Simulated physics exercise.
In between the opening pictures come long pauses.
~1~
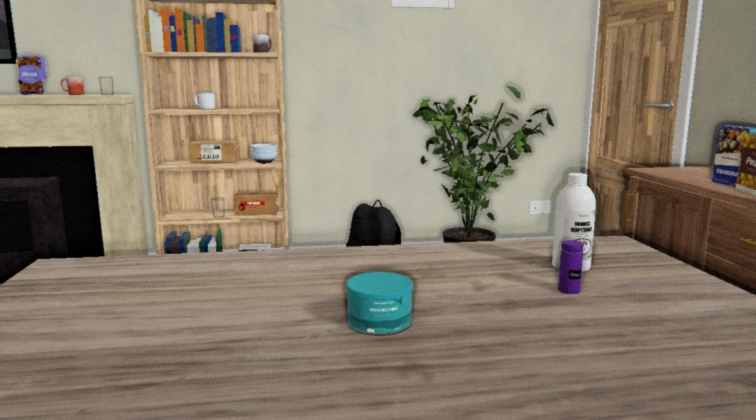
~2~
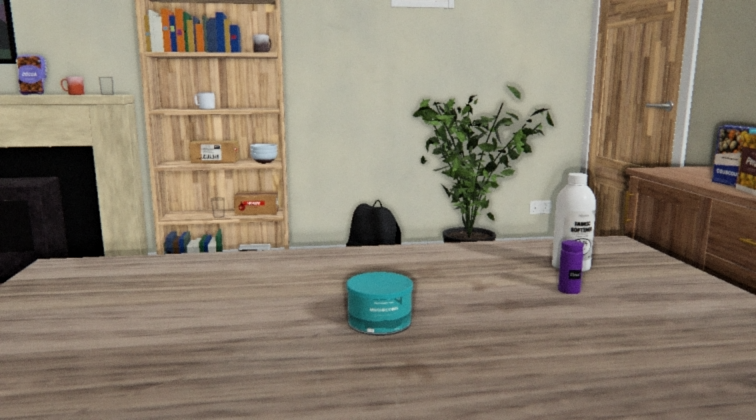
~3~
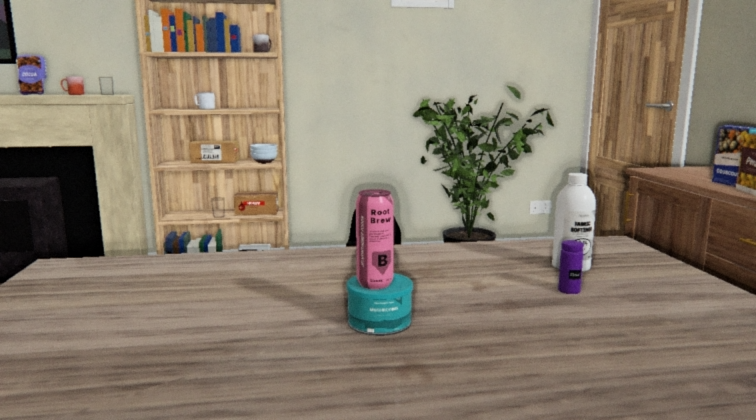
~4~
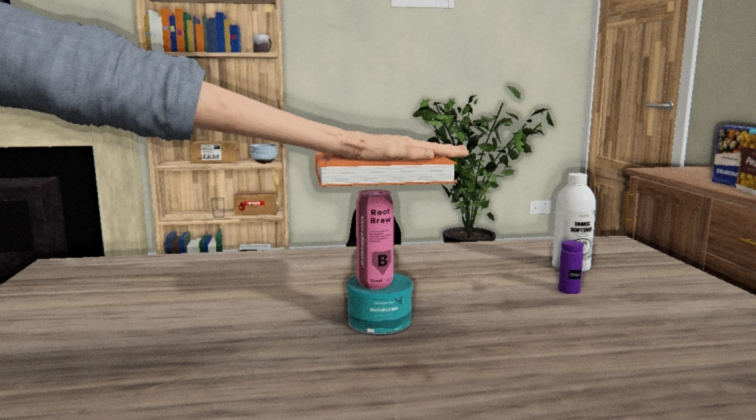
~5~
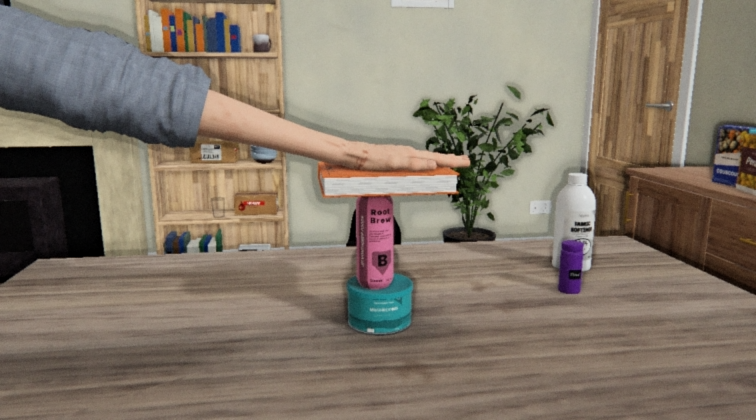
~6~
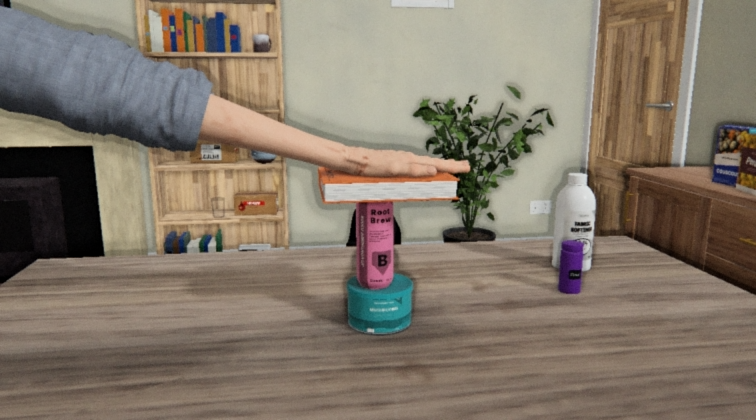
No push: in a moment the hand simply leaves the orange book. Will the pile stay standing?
Yes, nothing topples.
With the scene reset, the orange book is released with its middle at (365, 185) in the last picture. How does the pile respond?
Well, it is fine after that.
Then, 0.20 s after the last picture, nothing has stirred.
Then, 0.40 s after the last picture, orange book resting near (384, 183).
At rest, all 5 in place. Seen from the same camera at the end, orange book near (384, 183). The pile stays up.
